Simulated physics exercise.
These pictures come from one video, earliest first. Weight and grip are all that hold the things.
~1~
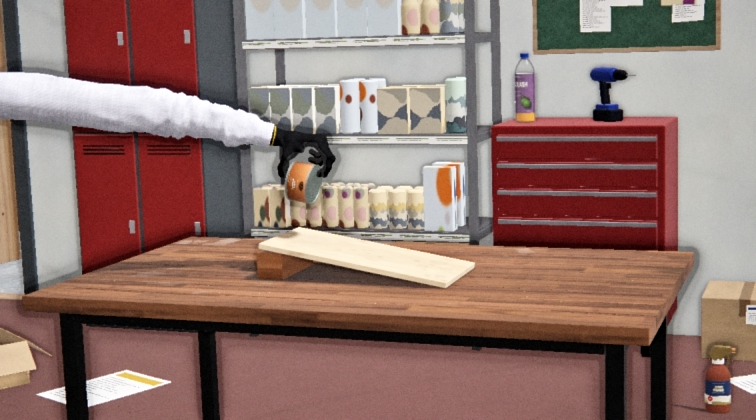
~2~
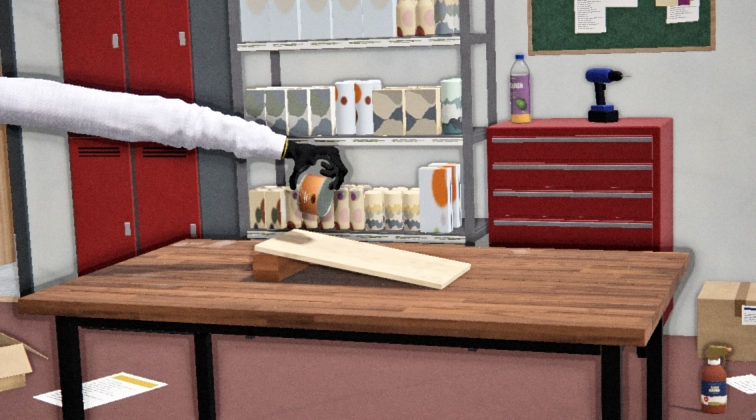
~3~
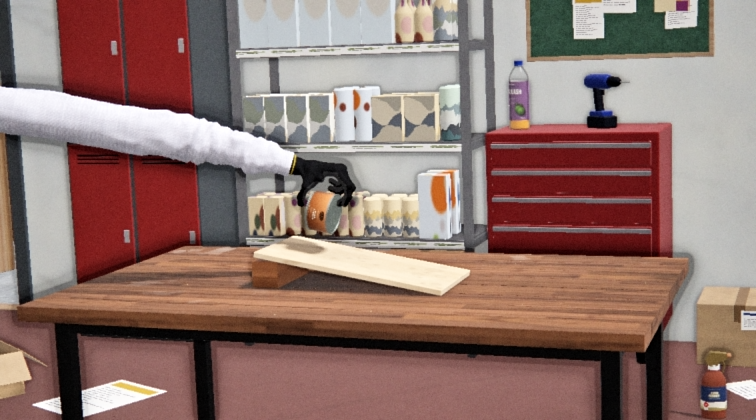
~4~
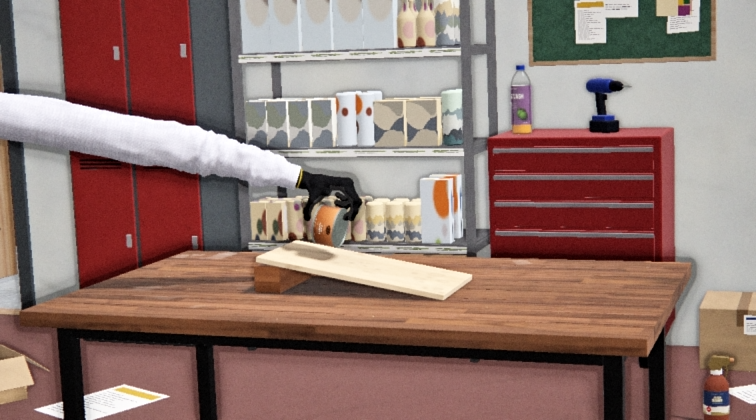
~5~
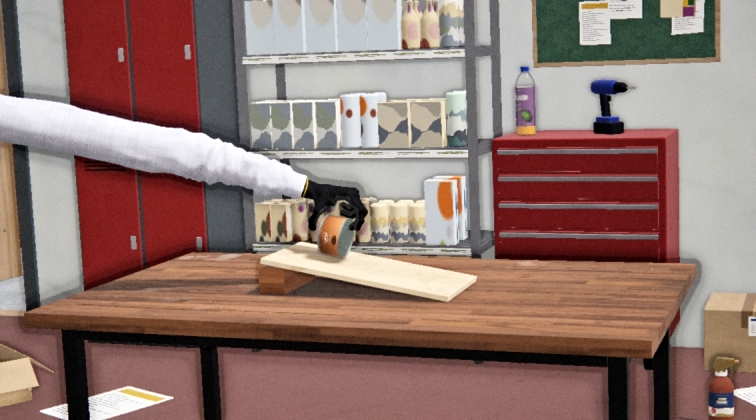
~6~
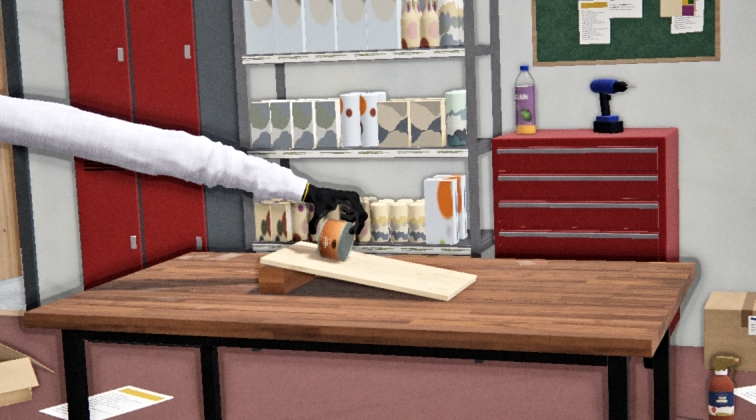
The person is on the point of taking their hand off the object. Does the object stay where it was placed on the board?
Most likely it will not move.
Then, 0.20 s later than the last frame, all is still.
Then, 0.40 s later than the last frame, orange tub resting near (336, 240).
When it is over, it is as before. End places, in pixels of the last picture, orange tub near (337, 240). The orange tub keeps its place.
